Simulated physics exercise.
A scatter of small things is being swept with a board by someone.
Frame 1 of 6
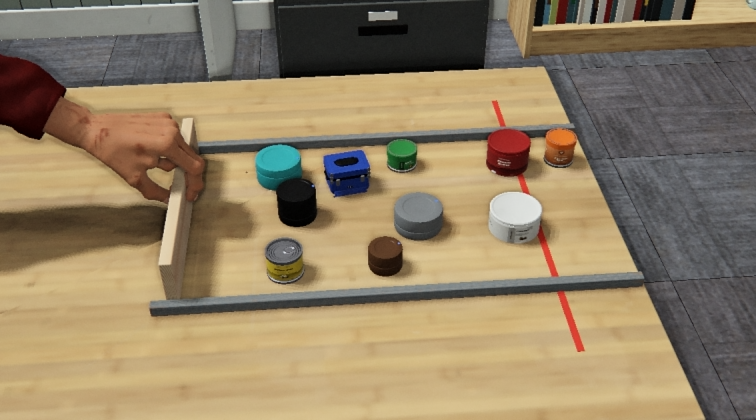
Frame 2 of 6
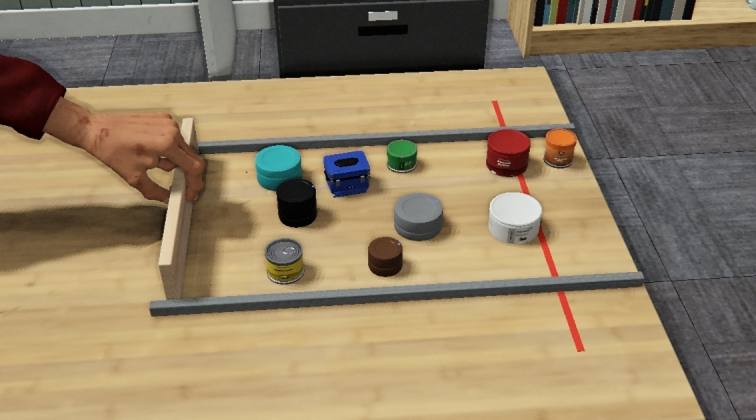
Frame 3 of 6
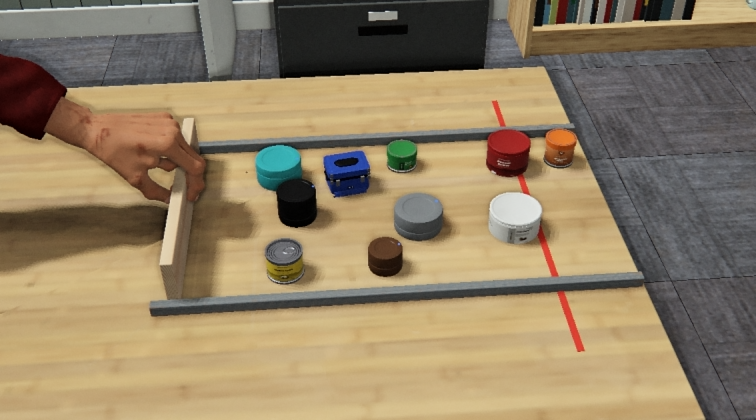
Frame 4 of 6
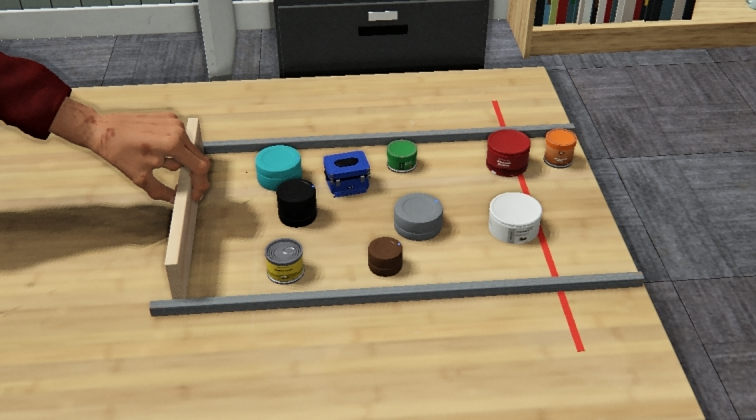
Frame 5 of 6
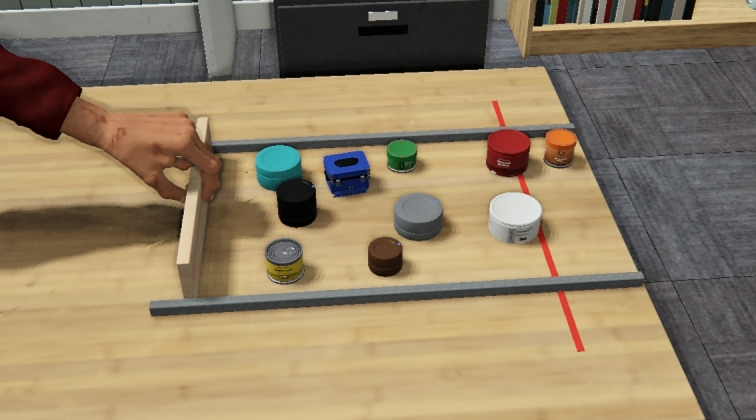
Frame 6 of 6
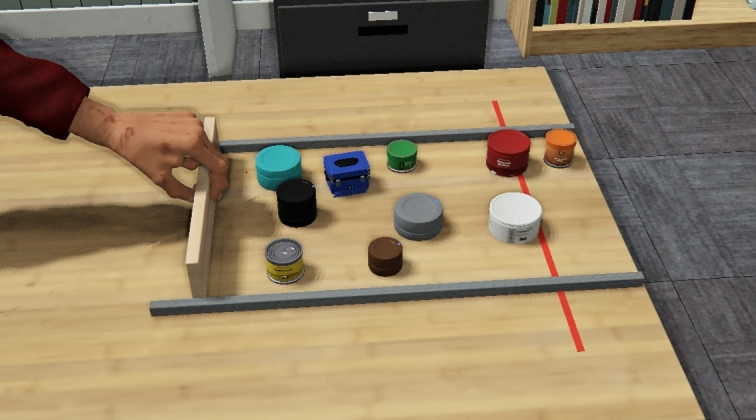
On a wooden table between two grey rails, a hand in a dark red sleeve holds an upright board left of a scatter of small tubs, lids and a blue case. The board barely moves at first, then the hand slides it slightly right, while the objects and red tape stay still.
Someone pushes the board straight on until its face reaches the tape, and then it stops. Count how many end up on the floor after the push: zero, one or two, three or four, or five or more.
The table is going to lose one piece, maybe two.
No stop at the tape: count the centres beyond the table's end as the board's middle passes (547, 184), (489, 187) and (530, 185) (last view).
The counts would come out as 3, 0 and 1.
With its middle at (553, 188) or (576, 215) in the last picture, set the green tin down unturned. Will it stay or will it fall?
One after the other: It keeps its spot; it ends up falling.
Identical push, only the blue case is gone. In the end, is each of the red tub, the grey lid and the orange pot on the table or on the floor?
The red tub remains - the grey lid remains - the orange pot ends up below.
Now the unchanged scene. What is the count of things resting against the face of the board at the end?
Total: 4.
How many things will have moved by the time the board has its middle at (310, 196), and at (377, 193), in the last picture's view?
First 4, after that 7.
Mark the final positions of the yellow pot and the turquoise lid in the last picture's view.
In the last picture they sit at about (569, 250) and about (538, 152).
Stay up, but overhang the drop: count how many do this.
That comes to 2 of them.
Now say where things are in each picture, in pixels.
In the first picture, orange pot (560, 148); red tub (508, 153); white tub (515, 218); board (181, 203); tape (530, 204).
In the second picture, red tub (508, 153); grey lid (418, 216).
In the third picture, white tub (515, 218); black lid (297, 203).
In the fourth picture, orange pot (560, 148); brown lid (385, 257).
In the fifth picture, red tub (508, 153); blue case (347, 173).
In the sixth picture, orange pot (560, 148); red tub (508, 153); white tub (515, 218); board (205, 202); tape (530, 204).
Soon after, none off yet; orange pot at rest near (560, 148); red tub at rest near (508, 153); white tub at rest near (515, 218).
By the end, the number that fall off is one or two; fallen, orange pot.
